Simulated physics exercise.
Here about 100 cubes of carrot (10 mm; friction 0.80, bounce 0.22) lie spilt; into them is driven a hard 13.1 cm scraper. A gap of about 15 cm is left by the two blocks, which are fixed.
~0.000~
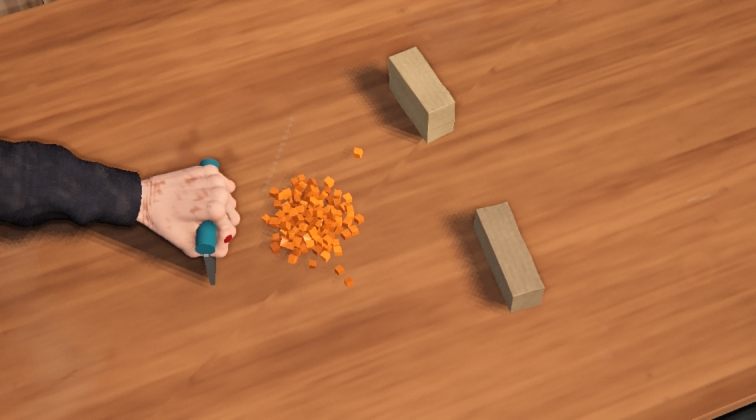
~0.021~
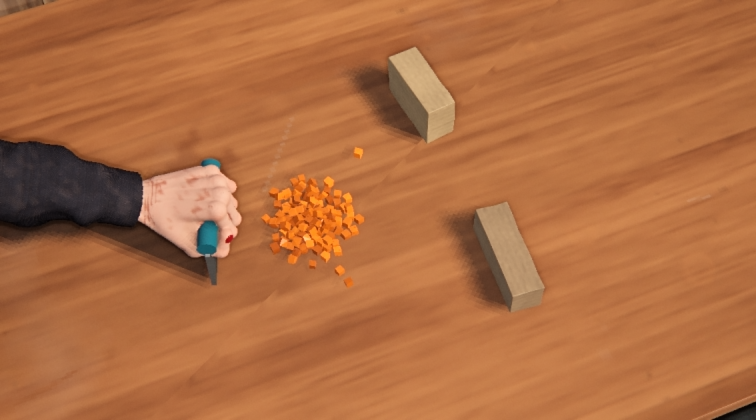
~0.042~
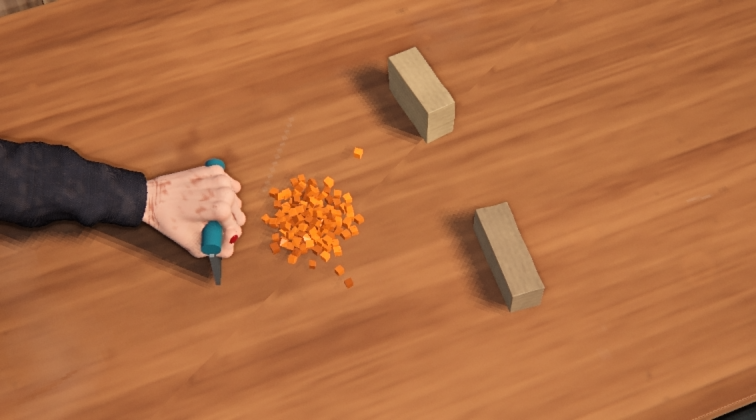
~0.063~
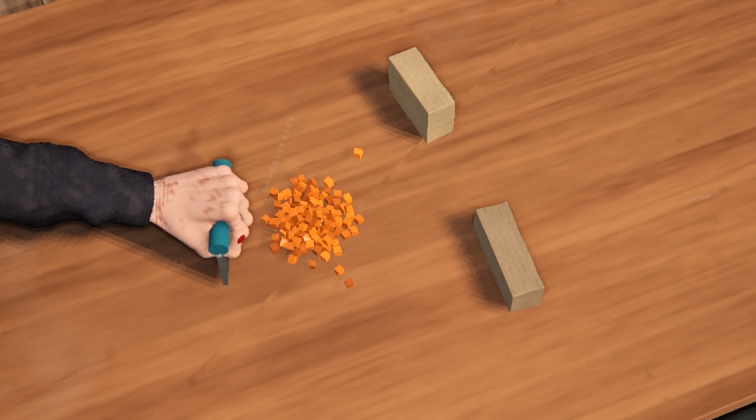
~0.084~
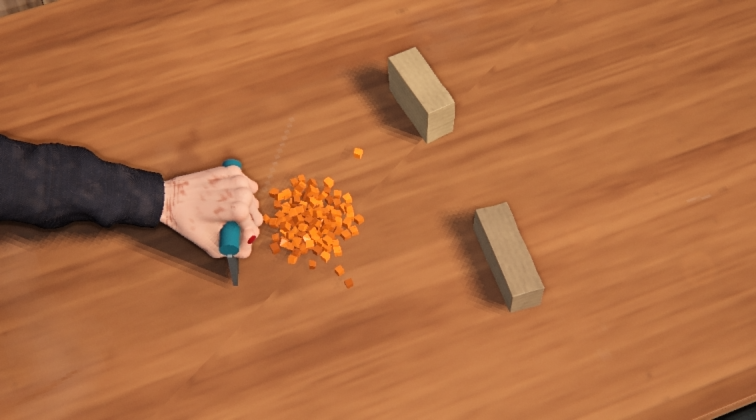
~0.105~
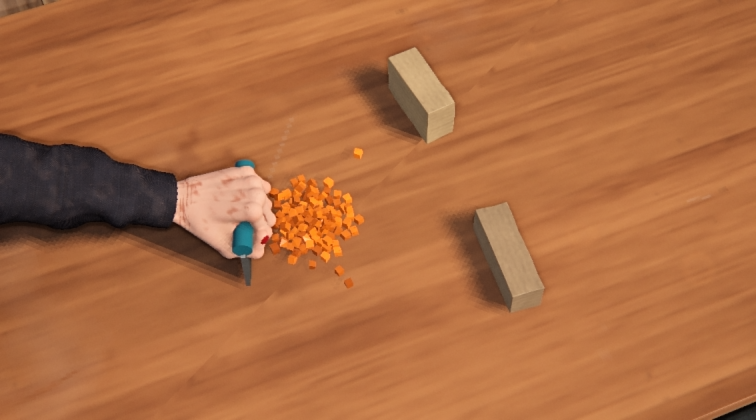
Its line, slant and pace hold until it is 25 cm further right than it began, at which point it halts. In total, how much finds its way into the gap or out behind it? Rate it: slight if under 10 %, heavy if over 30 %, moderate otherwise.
Moderate.
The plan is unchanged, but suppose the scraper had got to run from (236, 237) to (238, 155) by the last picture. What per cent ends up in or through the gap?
0 percent ends up in or through the gap.
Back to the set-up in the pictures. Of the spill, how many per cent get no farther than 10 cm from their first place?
15 per cent or thereabouts.
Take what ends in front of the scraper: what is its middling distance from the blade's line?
Some 4 cm.
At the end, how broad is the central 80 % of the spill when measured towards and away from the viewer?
That comes to roughly 20 cm.
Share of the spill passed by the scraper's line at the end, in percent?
I'd say some 20 per cent.
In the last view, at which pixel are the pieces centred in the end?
Near (452, 223).
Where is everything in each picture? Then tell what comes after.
Scraper from (207, 259) to (211, 175); moved 0.0 cm; 0 pieces shifted; middle of the spill at (309, 220); block at (510, 248); block at (422, 79), in the first frame.
Scraper from (209, 259) to (213, 175); moved 0.2 cm; 0 pieces shifted; middle of the spill at (309, 220), in the second frame.
Scraper from (213, 260) to (217, 175); moved 0.7 cm; 0 pieces shifted; middle of the spill at (309, 220), in the third frame.
Scraper from (221, 260) to (224, 175); moved 1.6 cm; 0 pieces shifted; middle of the spill at (309, 220), in the fourth frame.
Scraper from (231, 260) to (234, 175); moved 2.8 cm; 0 pieces shifted; middle of the spill at (309, 220), in the fifth frame.
Scraper from (244, 260) to (246, 176); moved 4.4 cm; 0 pieces shifted; middle of the spill at (309, 221); block at (509, 248); block at (421, 80). Its speed is about 0.79 m/s, heading 24 degrees towards the viewer, in the sixth frame.
Then, at 0.29 s, scraper 19 cm from its start, spill 17 cm wide; held up before the blocks 100 %.
Then, at 0.48 s, scraper 27 cm from its start, spill 23 cm wide; in or through the gap 15 %, held up before the blocks 85 %.
Then, at 0.65 s, scraper 27 cm from its start, spill 24 cm wide; in or through the gap 25 %, held up before the blocks 75 %.
At rest (1.3 s), in or through the gap 25 %, round the near block 0 %, round the far block 0 %, held up before the blocks 75 %.
